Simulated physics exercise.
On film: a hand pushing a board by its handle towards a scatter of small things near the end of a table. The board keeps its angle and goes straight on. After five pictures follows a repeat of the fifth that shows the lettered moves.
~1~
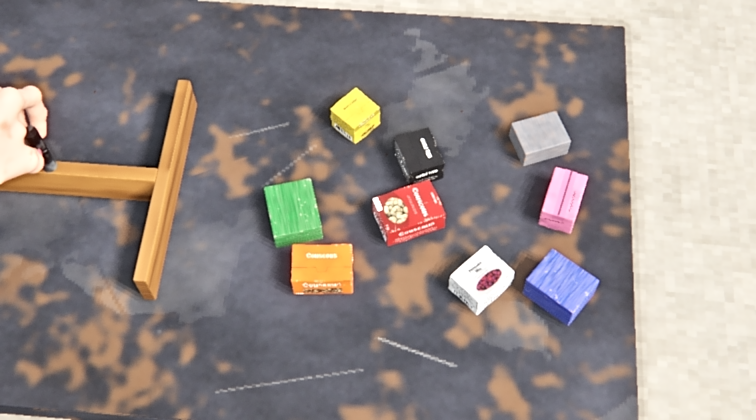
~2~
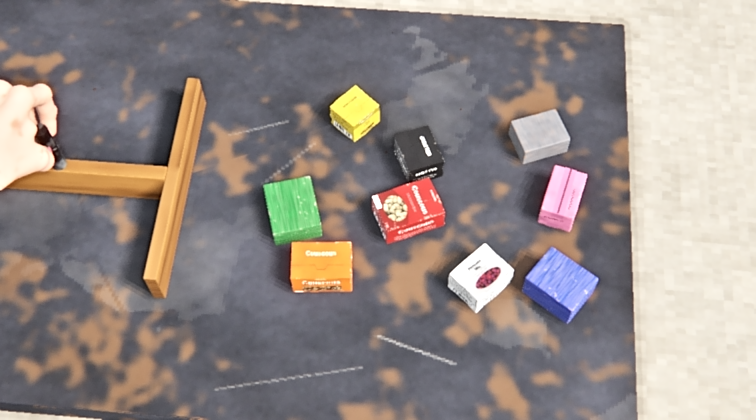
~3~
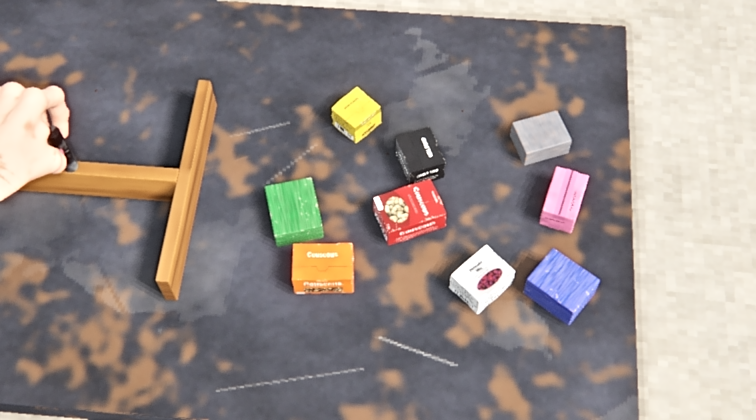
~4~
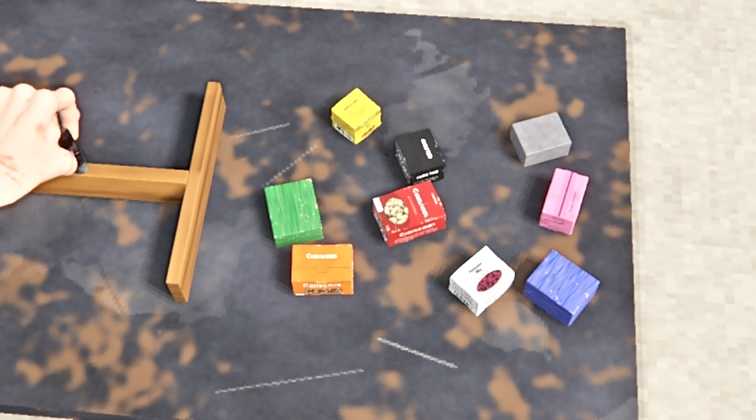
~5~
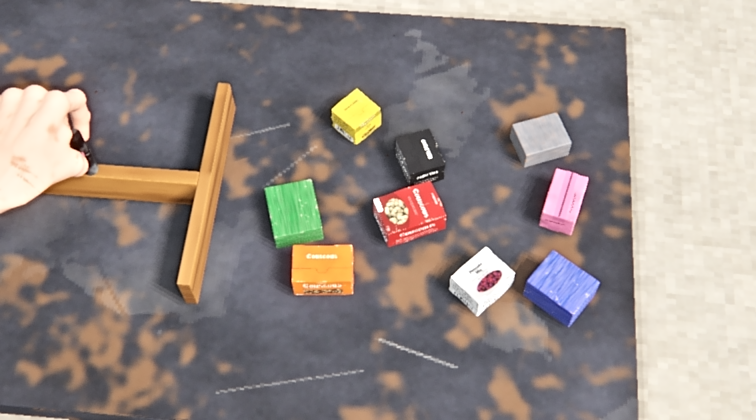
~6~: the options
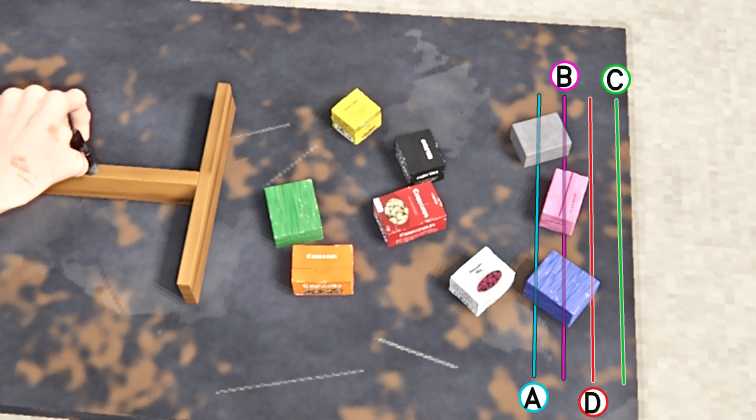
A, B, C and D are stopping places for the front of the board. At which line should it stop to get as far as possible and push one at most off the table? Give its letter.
A is the last line within the limit.
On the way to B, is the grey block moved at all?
Yes.
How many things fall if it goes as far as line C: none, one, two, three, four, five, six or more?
By then, six or more.
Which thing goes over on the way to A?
It is the blue block.
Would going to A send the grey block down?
No.
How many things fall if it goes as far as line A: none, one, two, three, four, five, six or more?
One.
On the marked copy, A at (537, 225); B at (564, 227); C at (620, 231); D at (591, 229).
Taking A. A third of the way, board (322, 187); orange packet (351, 273); yellow packet (367, 117).
Two thirds of the way, board (441, 195); blue block (575, 293); pink box (574, 202).
When it is over, board (536, 202); blue block over the edge; red packet (620, 237); one fallen.
As for the rest, B drops three; C drops eight; D drops four.
